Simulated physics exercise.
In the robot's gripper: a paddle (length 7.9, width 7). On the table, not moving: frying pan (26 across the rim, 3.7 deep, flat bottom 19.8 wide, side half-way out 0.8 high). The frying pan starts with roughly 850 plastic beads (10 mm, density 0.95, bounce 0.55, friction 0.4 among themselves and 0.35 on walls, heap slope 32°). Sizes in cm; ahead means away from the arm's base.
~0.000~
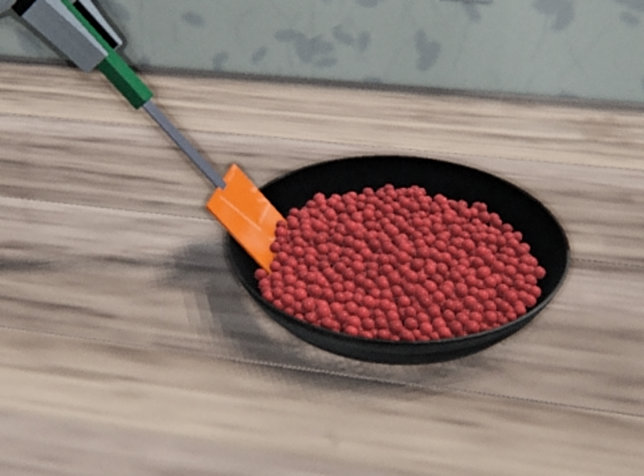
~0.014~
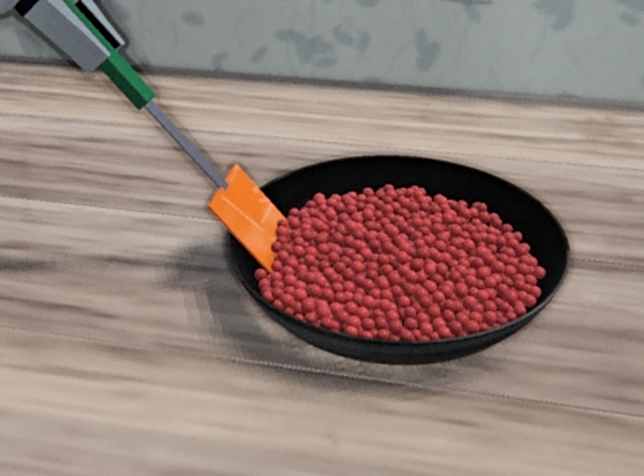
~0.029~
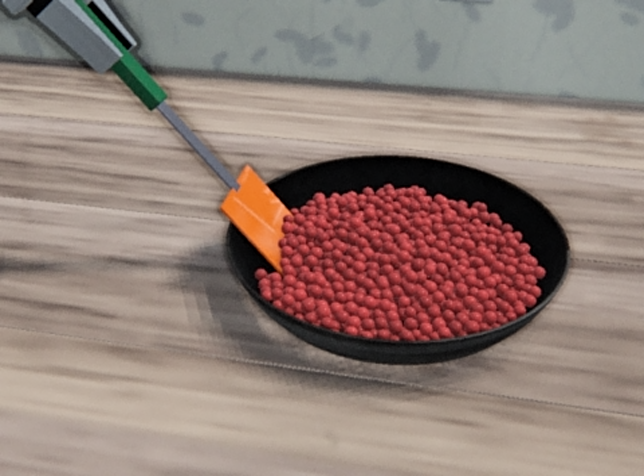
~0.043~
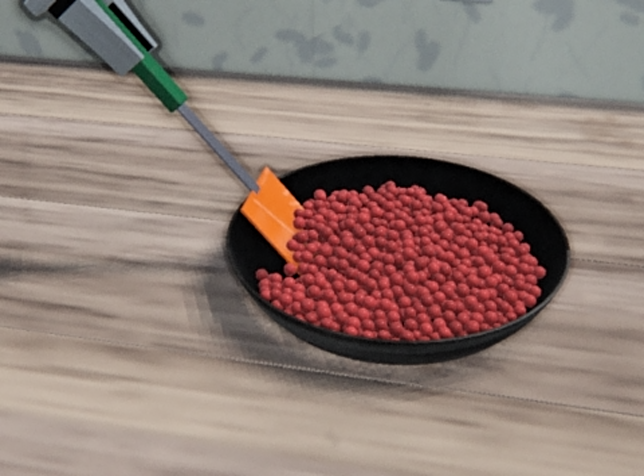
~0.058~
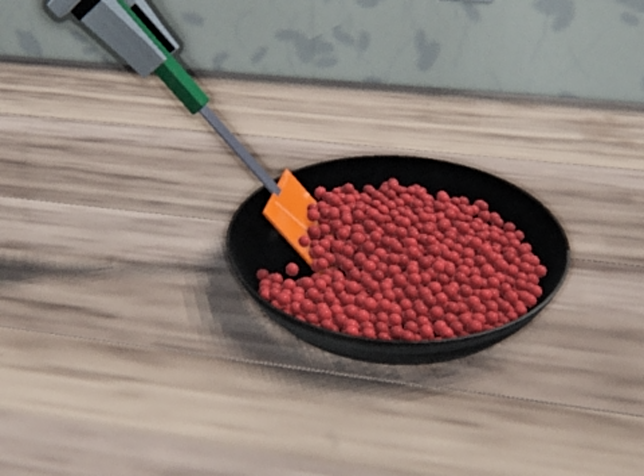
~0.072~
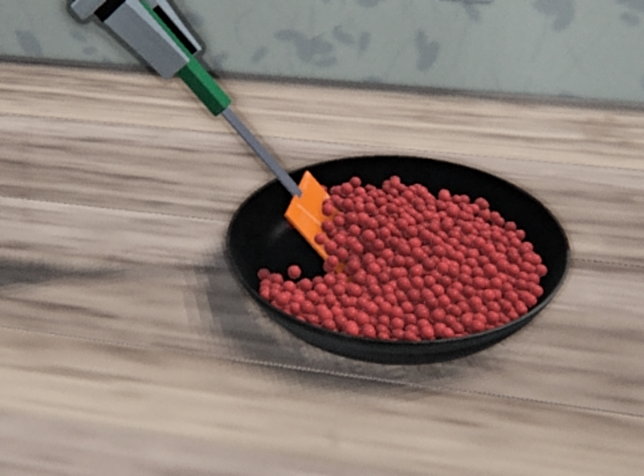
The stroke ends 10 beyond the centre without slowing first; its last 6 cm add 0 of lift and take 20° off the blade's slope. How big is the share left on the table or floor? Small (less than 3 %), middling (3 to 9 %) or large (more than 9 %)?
A large share, more than 9 %, ends on the table or floor.
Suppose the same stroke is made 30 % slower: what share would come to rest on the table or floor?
Then about 10 per cent.
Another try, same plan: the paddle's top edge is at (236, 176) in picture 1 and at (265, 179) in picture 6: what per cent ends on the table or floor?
Some 5 per cent.
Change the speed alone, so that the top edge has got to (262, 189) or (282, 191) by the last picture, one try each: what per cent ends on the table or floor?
Some 5 and 10 per cent.
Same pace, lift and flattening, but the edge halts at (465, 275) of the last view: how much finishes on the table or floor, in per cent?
Some 0 per cent.
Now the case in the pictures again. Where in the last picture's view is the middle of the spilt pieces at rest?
Around (635, 280).
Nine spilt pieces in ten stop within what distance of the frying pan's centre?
About 30 cm.
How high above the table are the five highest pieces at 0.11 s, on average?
Roughly 7 cm.
After 0.11 s, sloping 50°, highest piece 8 above the table; 851 in the frying pan.
After 0.14 s, sloping 45°, highest piece 8 above the table; 851 in the frying pan.
After 0.36 s, sloping 30°, highest piece 6 above the table; 752 in the frying pan, 93 on the table or floor, 6 on the blade or in flight.
After 1.41 s, sloping 30°, highest piece 5 above the table; 748 in the frying pan, 103 on the table or floor.
At rest, 748 in the frying pan, 103 on the table or floor. That is 12 % on the table or floor.
